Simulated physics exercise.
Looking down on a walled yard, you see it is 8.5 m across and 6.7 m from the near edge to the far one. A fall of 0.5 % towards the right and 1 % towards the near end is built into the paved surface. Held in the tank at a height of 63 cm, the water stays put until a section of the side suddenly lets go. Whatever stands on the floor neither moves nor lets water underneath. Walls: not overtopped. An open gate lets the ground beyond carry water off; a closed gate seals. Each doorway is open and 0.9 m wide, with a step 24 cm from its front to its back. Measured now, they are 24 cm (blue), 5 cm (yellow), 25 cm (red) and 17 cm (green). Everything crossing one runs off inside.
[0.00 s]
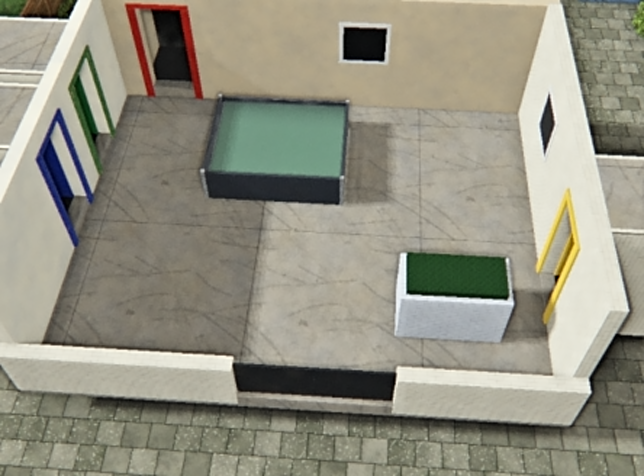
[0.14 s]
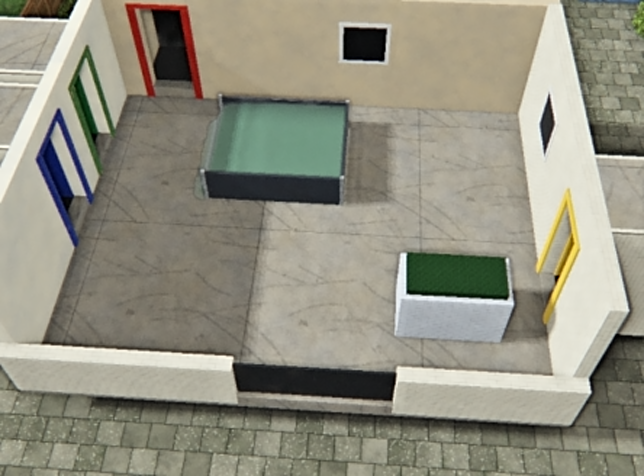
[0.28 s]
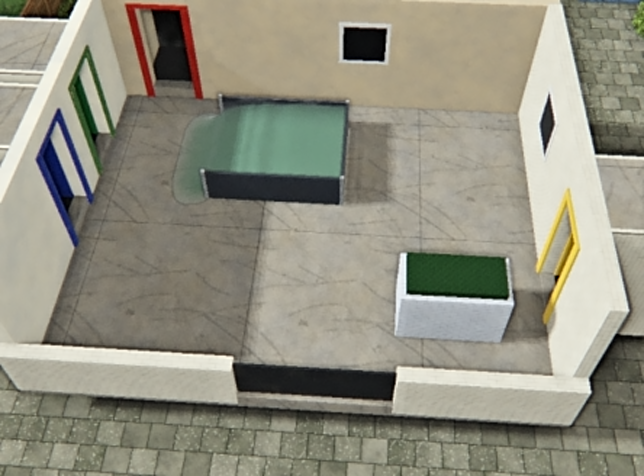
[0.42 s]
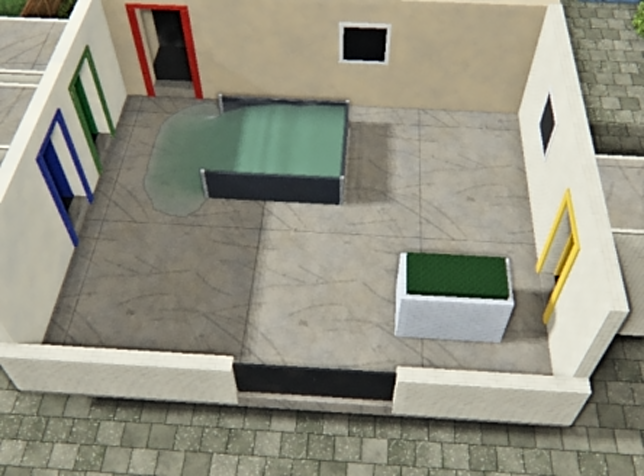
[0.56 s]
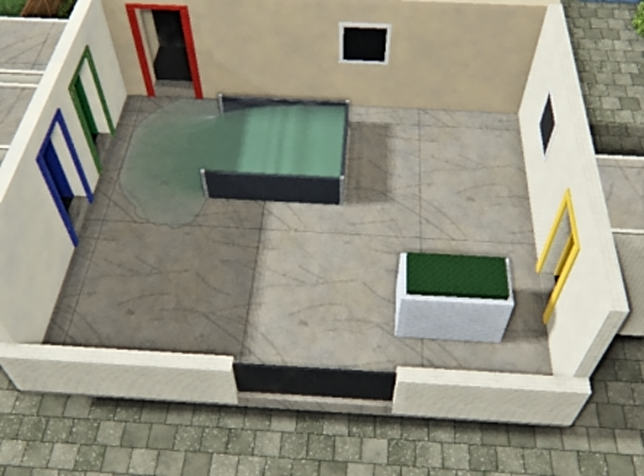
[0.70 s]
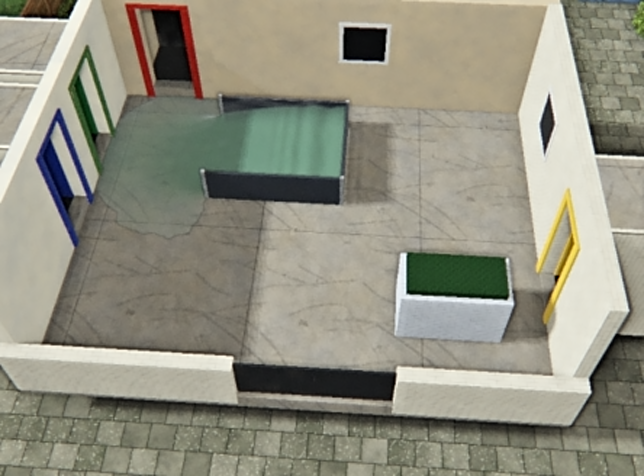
At first, greenish water sits still in a dark-walled tank near the back of a walled yard with coloured doorways. Then the tank's left side opens and water pours out across the paving, spreading leftward in a widening, thinning sheet that reaches the red doorway, while the tank still looks full.
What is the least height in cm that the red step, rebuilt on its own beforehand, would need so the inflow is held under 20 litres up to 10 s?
Around 22 cm would be enough.
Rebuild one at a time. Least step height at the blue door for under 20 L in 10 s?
Blue door, minimum about 18 cm.
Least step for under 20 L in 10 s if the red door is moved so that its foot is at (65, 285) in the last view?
Minimum: Close to 7.0 cm.
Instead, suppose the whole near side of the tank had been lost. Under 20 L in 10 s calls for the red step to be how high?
Estimate: Near 7.5 cm.
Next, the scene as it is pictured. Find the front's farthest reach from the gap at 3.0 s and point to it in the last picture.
Pixel: About (34, 369).
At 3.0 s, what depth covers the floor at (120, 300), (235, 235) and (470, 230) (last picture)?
Roughly 6, 0 and 0 centimetres.
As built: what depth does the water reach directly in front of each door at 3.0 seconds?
Centimetres: Blue = 22, yellow = 0, red = 27, green = 33.
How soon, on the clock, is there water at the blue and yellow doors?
Blue 1.0 s, yellow 7.5 s.
After 1.4 s water covers 20 % of the floor, deepest (40 cm) near (107, 155); 13 cm at the red door, 0 litres in over its 25 cm step.
After 3.0 s water covers 25 % of the floor, deepest (34 cm) near (105, 161); 27 cm at the red door, 5 litres in over its 25 cm step.
After 10.0 s water covers 90 % of the floor, deepest (18 cm) near (544, 402); 3 cm at the red door, 8 litres in over its 25 cm step.
At the red door as built, the water arrived by 0.7 s and peaked near 29 cm at 2.6 s.
With a step of 19 cm, 39 litres would have come in within the 10 s; with 25.5 cm, 8 litres. So under 20 litres takes about 22 cm.
